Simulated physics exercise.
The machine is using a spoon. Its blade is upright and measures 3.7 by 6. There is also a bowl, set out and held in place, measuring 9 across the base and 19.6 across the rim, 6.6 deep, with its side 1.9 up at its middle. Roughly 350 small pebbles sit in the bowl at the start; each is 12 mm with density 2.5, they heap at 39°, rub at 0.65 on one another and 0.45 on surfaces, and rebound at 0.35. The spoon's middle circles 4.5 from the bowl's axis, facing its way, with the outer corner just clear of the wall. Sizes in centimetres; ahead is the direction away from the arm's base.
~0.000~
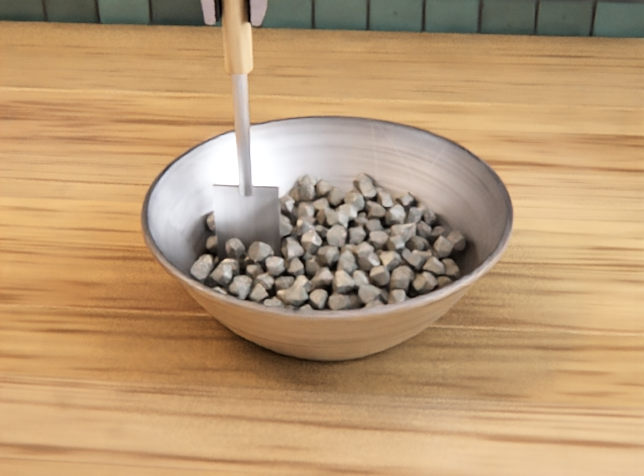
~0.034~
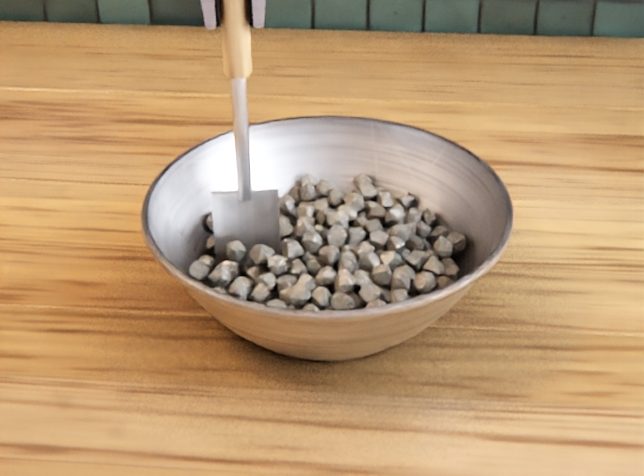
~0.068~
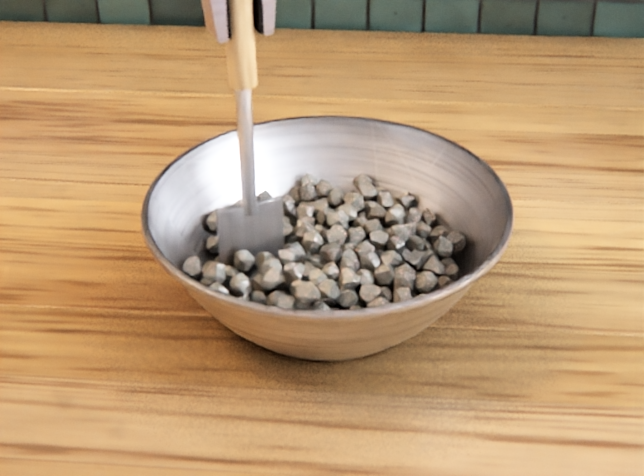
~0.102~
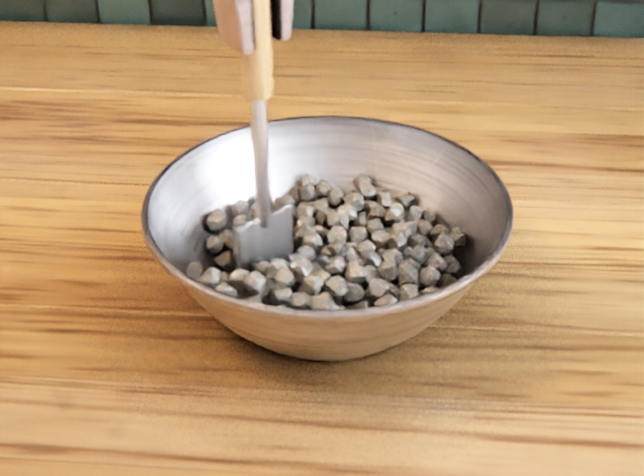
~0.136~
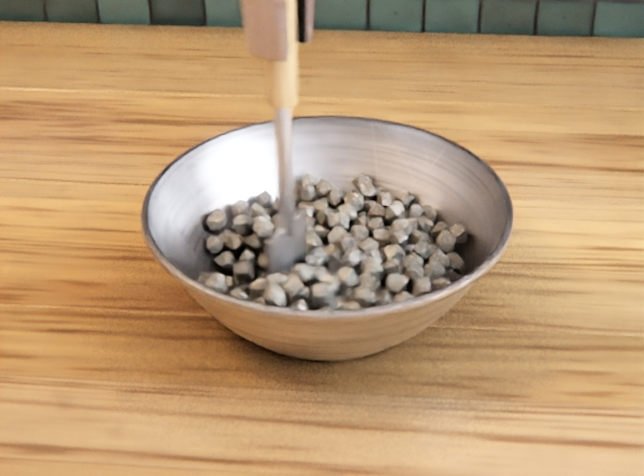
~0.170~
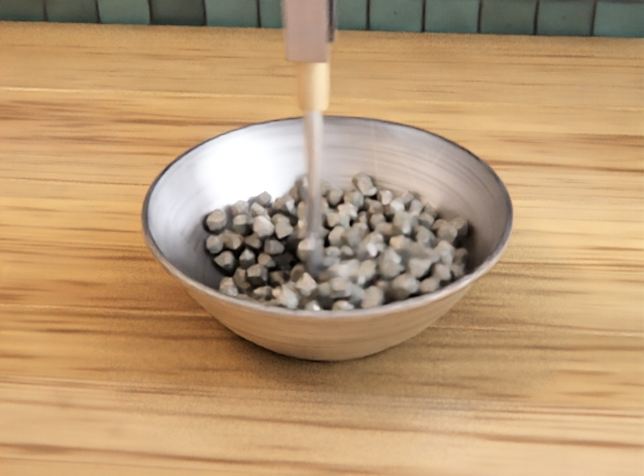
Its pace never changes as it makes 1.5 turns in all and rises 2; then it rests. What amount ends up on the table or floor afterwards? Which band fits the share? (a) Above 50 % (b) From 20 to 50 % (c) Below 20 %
Answer: C.
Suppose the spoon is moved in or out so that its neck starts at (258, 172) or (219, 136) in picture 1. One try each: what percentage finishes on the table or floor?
Close to 0 per cent for the first and close to 10 per cent for the second.
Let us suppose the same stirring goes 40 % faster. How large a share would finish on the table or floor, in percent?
20 per cent.
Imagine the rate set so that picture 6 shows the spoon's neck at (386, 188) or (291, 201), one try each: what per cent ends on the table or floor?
About 25 and 5 per cent.
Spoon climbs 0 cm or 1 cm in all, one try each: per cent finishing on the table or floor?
About 15 per cent on the first try and 15 per cent on the second.
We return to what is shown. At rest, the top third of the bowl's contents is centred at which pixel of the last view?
In the final view it lies around (383, 237).
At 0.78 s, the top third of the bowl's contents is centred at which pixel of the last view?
(329, 294).
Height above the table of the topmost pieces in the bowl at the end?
The top sits some 7.0 cm up.
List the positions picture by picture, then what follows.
The first frame shows spoon neck at (244, 162), 0° round; upper third of the load around (337, 252), from x 200 to 455, top at y 185; 347 in the bowl.
The second frame shows spoon neck at (243, 167), 8° round; upper third of the load around (332, 255), from x 200 to 455, top at y 185.
The third frame shows spoon neck at (248, 180), 28° round; upper third of the load around (328, 261), from x 195 to 455, top at y 185.
The fourth frame shows spoon neck at (263, 192), 47° round; upper third of the load around (336, 268), from x 195 to 455, top at y 185.
The fifth frame shows spoon neck at (285, 200), 67° round; upper third of the load around (346, 270), from x 205 to 460, top at y 185.
The sixth frame shows spoon neck at (314, 204), 86° round; upper third of the load around (361, 267), from x 215 to 460, top at y 185; 347 in the bowl.
After 0.48 s, 263° round, highest piece 10 above the table; 326 in the bowl, 10 on the table or floor, 11 in flight or on the tool.
After 0.78 s, 80° round, highest piece 8 above the table; 310 in the bowl, 32 on the table or floor, 5 in flight or on the tool.
After 1.14 s, 180° round, highest piece 7 above the table; 305 in the bowl, 42 on the table or floor.
After 1.84 s, 180° round, highest piece 7 above the table; 305 in the bowl, 42 on the table or floor.
At rest, 305 in the bowl, 42 on the table or floor. That is 12 % on the table or floor.
